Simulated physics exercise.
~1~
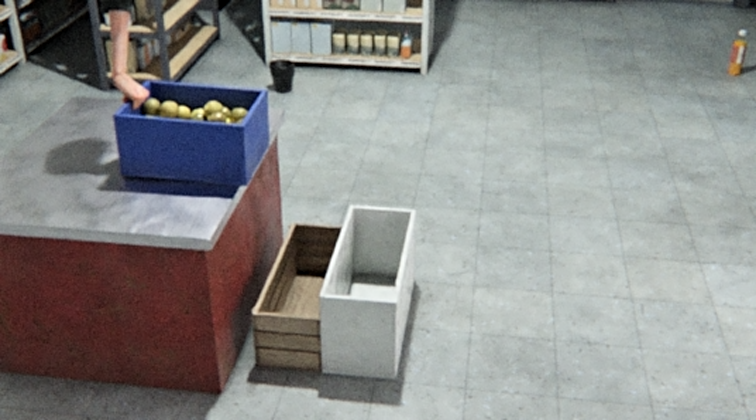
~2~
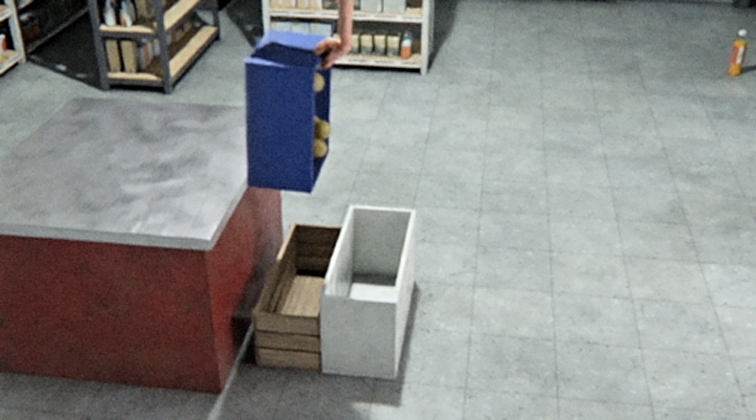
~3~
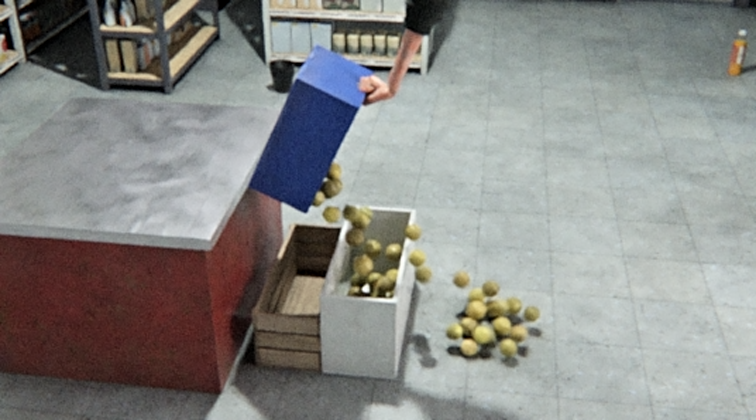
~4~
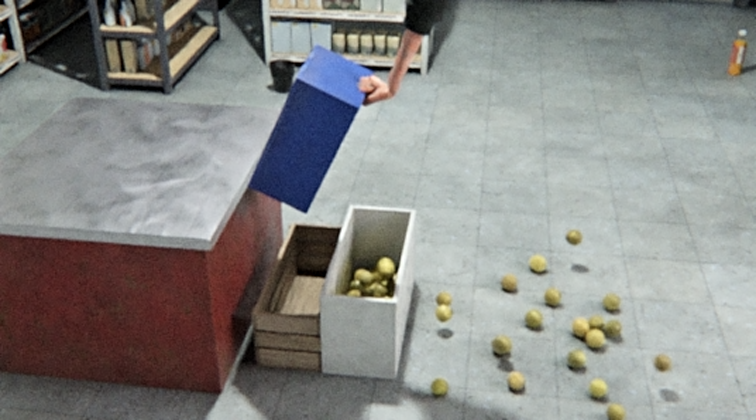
Yellow apples spilling from a blue crate tipped by a hand, some landing in a white tub, others scattering across the floor.
